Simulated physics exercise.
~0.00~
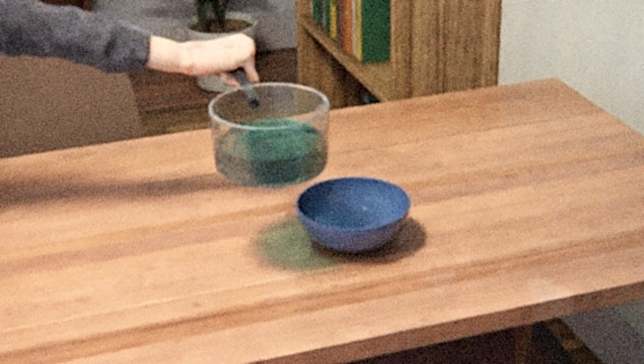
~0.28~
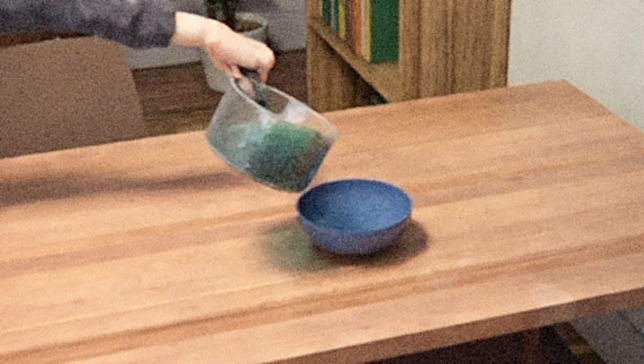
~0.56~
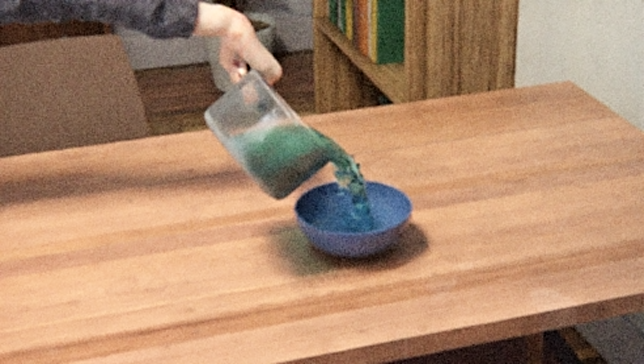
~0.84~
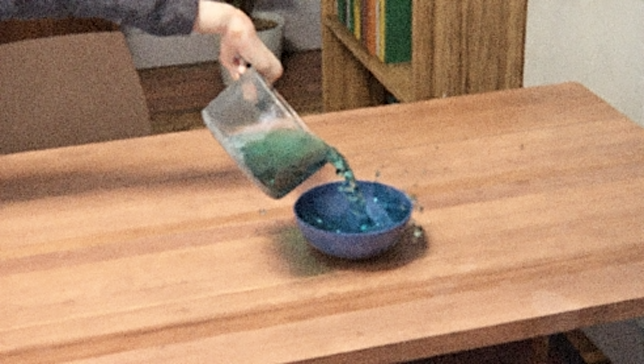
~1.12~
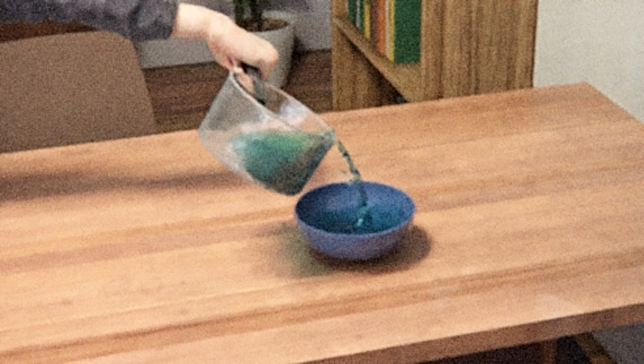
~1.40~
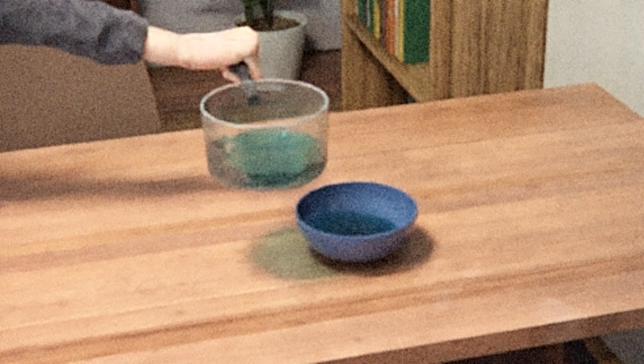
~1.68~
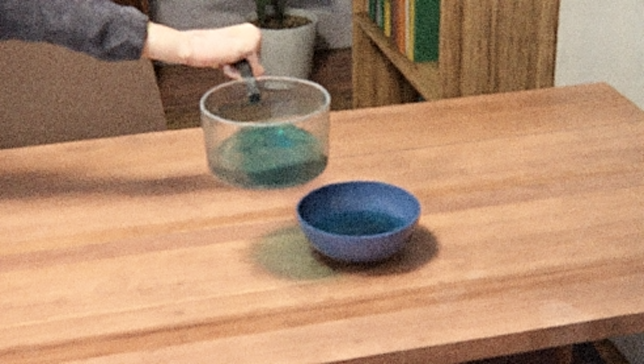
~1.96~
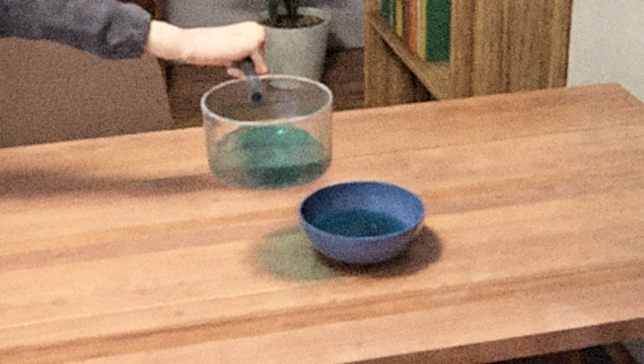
A hand tipped a clear pan of blue-green liquid over a blue bowl on a wooden table, pouring a splashing stream into it, then brought the pan back level, leaving some liquid in the bowl and some still in the pan.
